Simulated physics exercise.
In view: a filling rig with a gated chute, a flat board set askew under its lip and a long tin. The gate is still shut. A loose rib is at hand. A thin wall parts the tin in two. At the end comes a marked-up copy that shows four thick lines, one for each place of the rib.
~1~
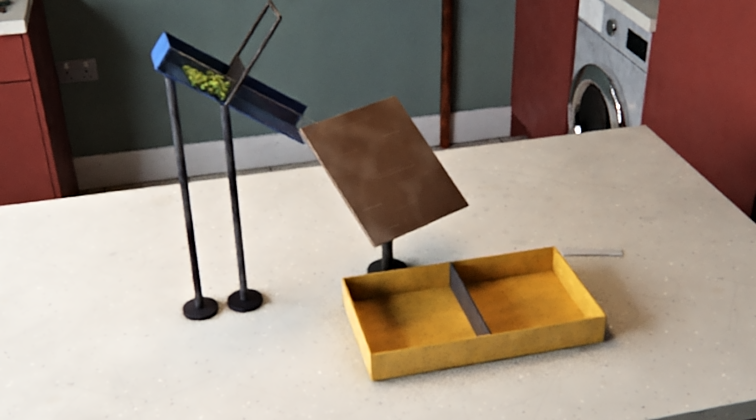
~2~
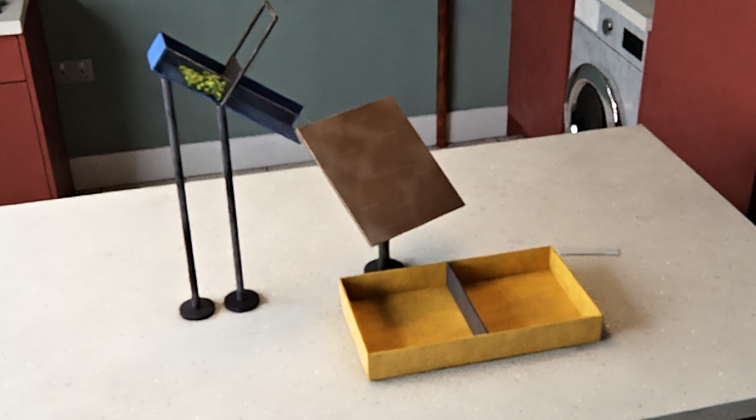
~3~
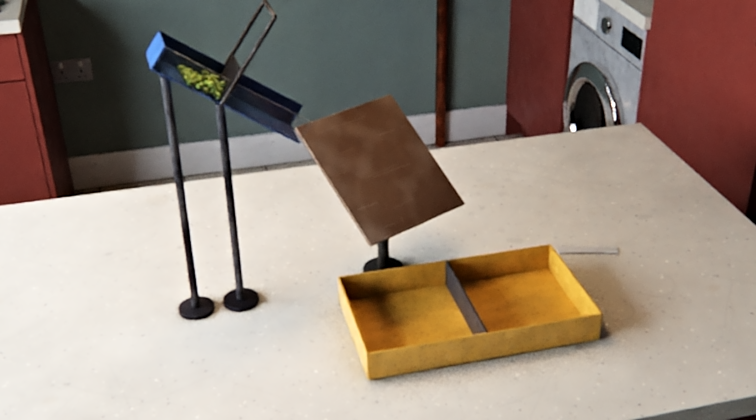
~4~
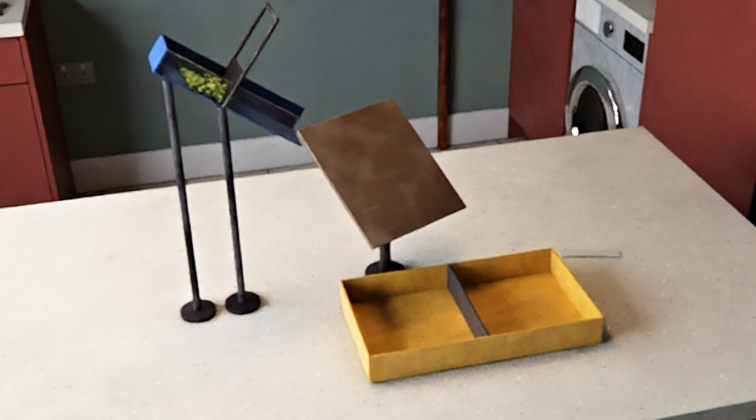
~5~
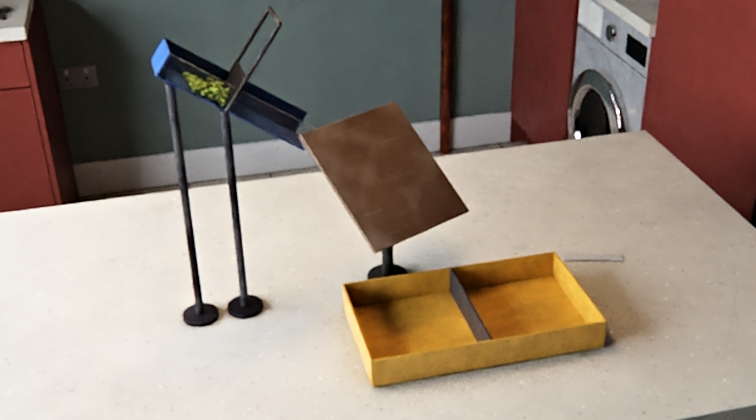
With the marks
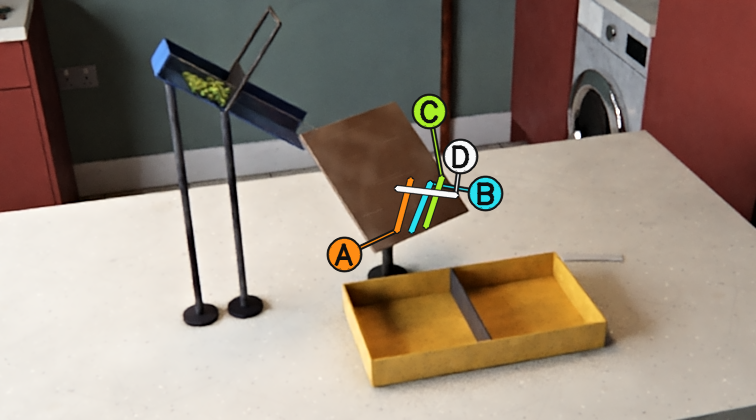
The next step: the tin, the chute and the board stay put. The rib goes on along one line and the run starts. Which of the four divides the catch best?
Best: D.
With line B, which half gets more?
More lands on the left.
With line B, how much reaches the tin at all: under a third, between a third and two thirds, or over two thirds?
Over two thirds.
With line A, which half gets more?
The left half.
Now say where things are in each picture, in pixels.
The first picture shows load behind the gate (213, 81), dried peas; lip of the chute (299, 135), sloping fairly steeply.
The second picture shows middle of the board (382, 167), tilted fairly steeply; middle of its low edge (421, 225); of its high edge (346, 111).
The third picture shows front corners of the tin (368, 353) and (602, 313); front end of its middle wall (488, 333); gate still shut (234, 67).
The fourth picture shows middle of the load (210, 83); lip (297, 137).
The fifth picture shows middle of the load (213, 87); lip (299, 141).
On the marked copy, line A from (410, 180) to (397, 230); line B from (430, 183) to (411, 230); line C from (441, 178) to (426, 226); line D from (397, 188) to (455, 195).
With A, of what is caught, almost all in the left half, about a tenth in the right.
With B, of what is caught, almost all in the left half, about a tenth in the right.
With C, of what is caught, the larger part in the left half, about a tenth in the right.
With D, of what is caught, roughly half in the left half, roughly half in the right.
